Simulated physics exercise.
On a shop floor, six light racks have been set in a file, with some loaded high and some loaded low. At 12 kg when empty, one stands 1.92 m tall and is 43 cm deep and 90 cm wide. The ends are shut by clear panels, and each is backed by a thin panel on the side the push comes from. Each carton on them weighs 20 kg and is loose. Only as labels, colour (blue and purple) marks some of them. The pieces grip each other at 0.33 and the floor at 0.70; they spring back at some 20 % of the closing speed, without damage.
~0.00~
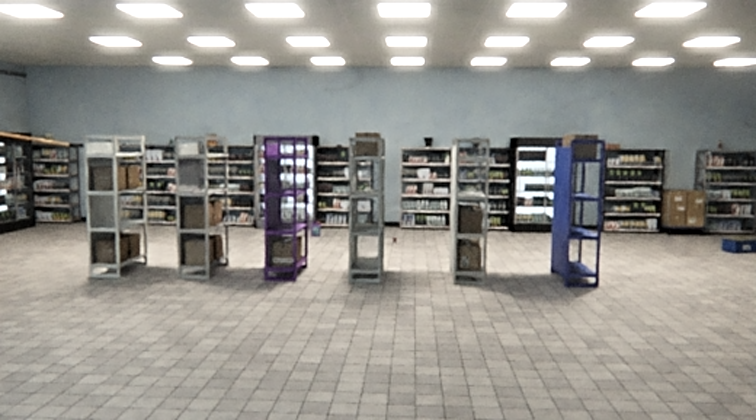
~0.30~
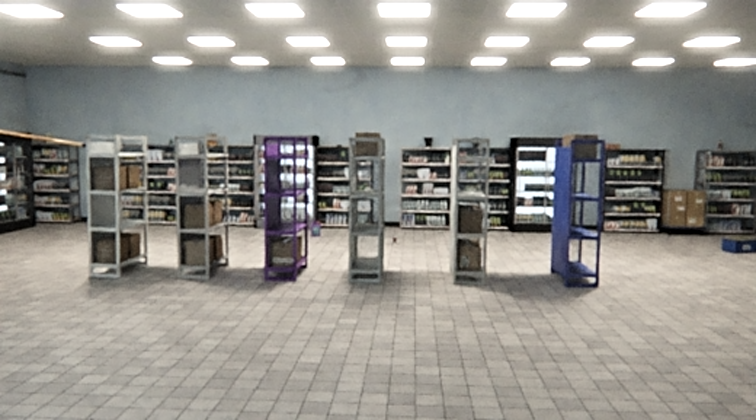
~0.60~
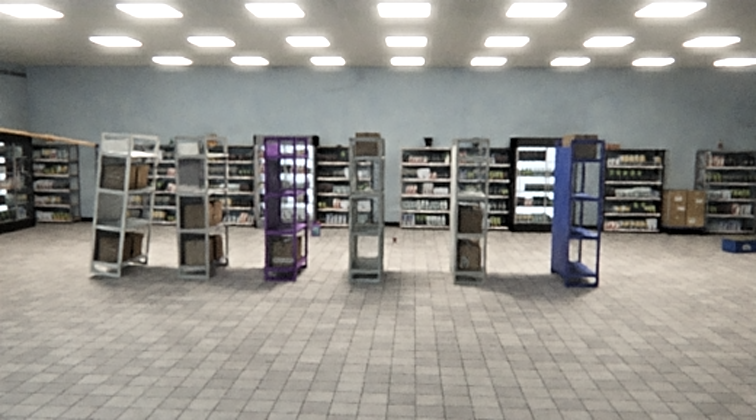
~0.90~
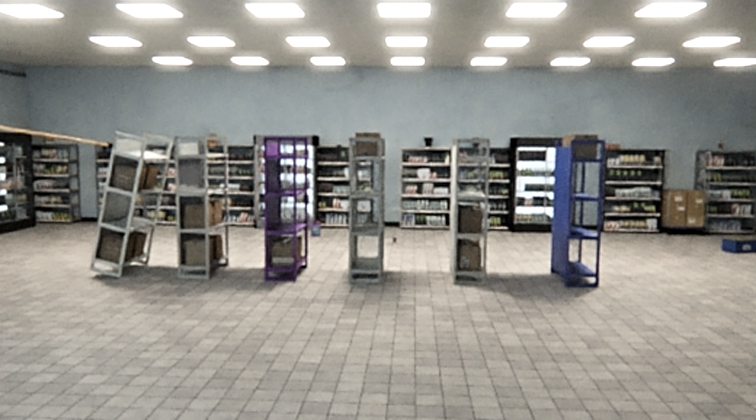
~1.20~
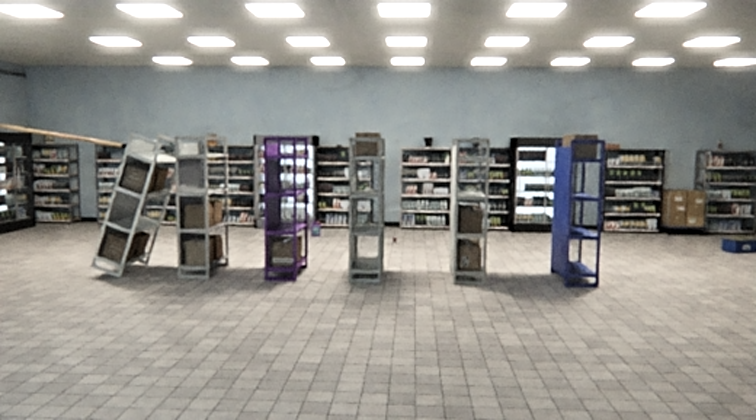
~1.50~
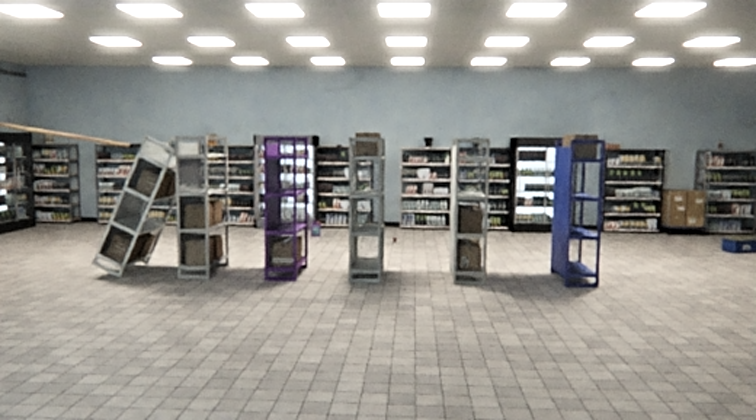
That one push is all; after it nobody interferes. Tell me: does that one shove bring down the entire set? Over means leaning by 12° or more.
Yes.
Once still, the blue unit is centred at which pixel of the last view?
I'd say its middle settles close to (678, 266).
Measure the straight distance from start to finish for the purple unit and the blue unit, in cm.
Distances: Purple 110, blue 160 (cm).
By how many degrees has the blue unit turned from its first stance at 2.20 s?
Angle from initial pose, roughly 0 deg - estimate.
By 2.20 s, 4 cartons spilt or dropped; 1 of the 5 other units over.
By 2.96 s, 8 cartons spilt or dropped; 2 of the 5 other units over; purple unit tilted 26°.
By 4.36 s, 12 cartons spilt or dropped; 4 of the 5 other units over; purple unit tilted 62°; blue unit tilted 4°.
By 5.20 s, 18 cartons spilt or dropped; 5 of the 5 other units over; blue unit tilted 65°; purple unit tilted 63°.
When it is over (6.8 s), 18 cartons spilt or dropped; 5 of the 5 other units over; blue unit lying flat; purple unit tilted 63°. Not one is left standing. In pixels of the last frame, middles, blue unit near (678, 266), purple unit near (363, 231).
